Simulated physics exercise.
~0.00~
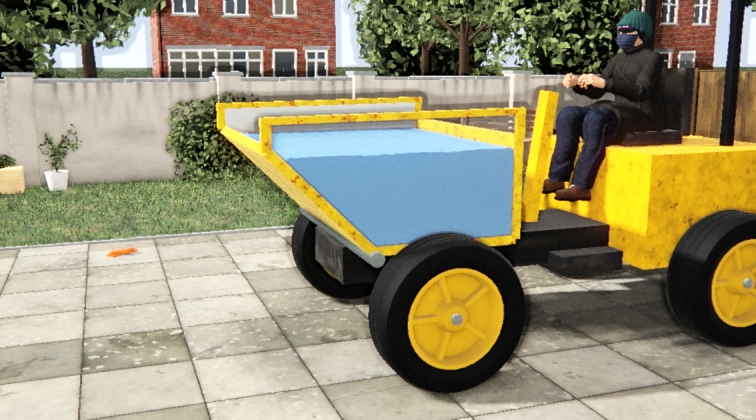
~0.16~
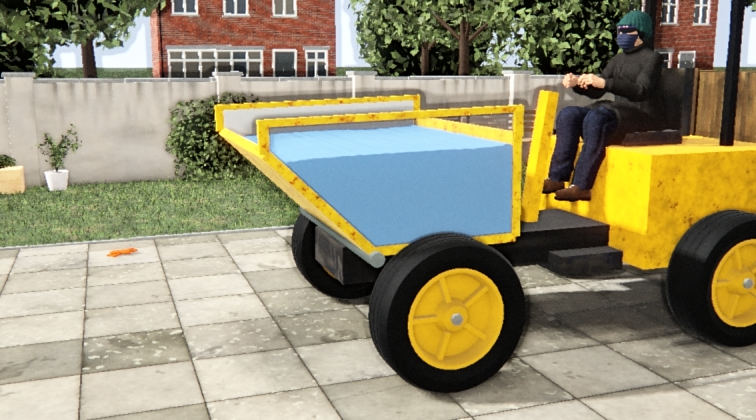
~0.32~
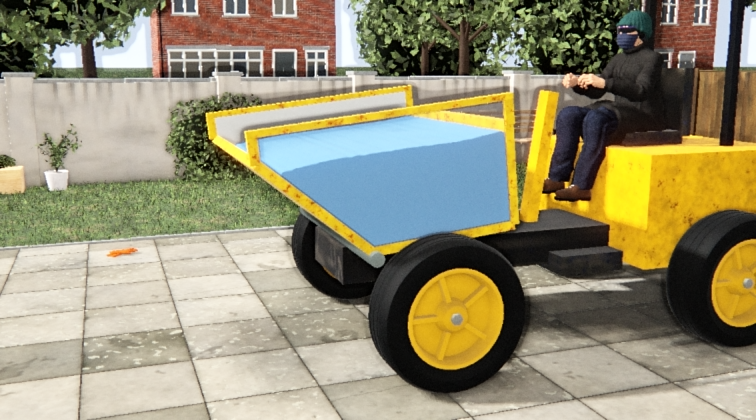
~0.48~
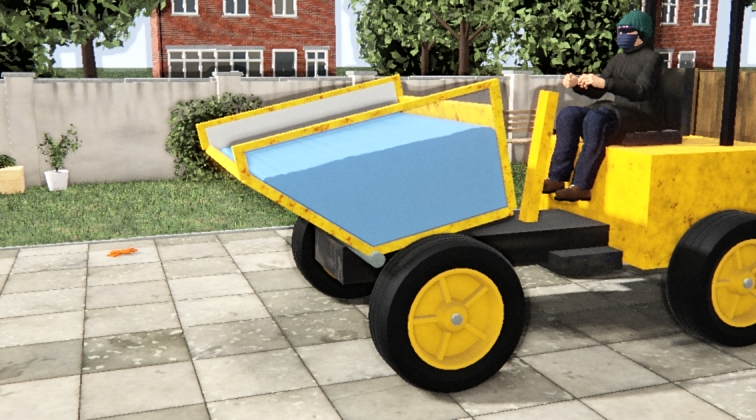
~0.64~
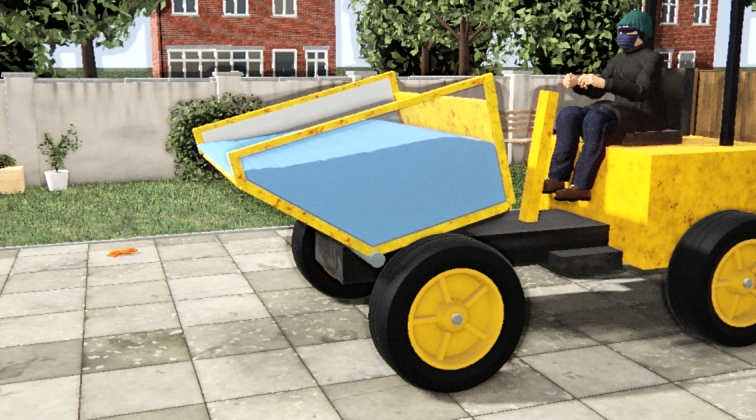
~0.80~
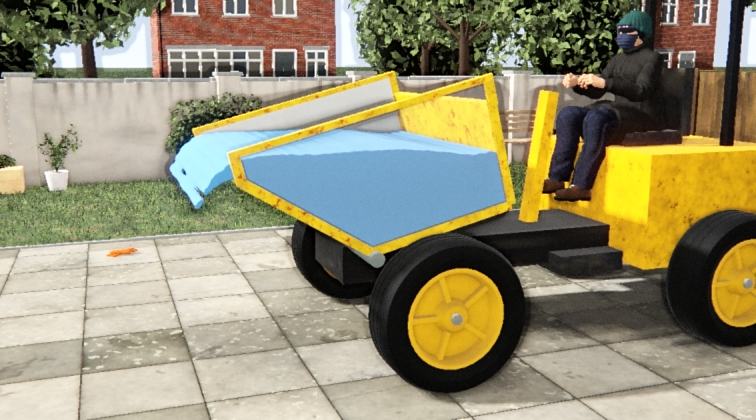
A yellow dumper's see-through skip tilts forwards, and blue liquid starts pouring over its left lip.
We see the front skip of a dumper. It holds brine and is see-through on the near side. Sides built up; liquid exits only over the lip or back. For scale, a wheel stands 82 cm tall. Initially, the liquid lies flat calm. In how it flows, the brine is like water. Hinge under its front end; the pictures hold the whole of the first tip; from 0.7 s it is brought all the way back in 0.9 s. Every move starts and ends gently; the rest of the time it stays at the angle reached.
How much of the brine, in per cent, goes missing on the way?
Some 25 per cent goes overboard.
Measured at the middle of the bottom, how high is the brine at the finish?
32 cm.
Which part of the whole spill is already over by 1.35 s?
I'd say somewhere near 80 per cent.
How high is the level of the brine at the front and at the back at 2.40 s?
Roughly 38 cm in front and 38 cm behind.
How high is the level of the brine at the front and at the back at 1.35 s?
Around 40 cm toward the front, with 28 cm behind.
By 1.35 s the skip is at 2° forwards, the surface stands 40 cm on the front, 28 cm on the back; the loss stands at 19 per cent, over the front.
By 1.90 s the surface stands 35 cm on the front, 56 cm on the back; the loss stands at 19 per cent, over the front.
By 2.40 s the surface stands 37 cm on the front, 37 cm on the back; the loss stands at 19 per cent, over the front.
By 4.49 s the loss stands at 25 per cent, over the front, 173 of 698 litres.
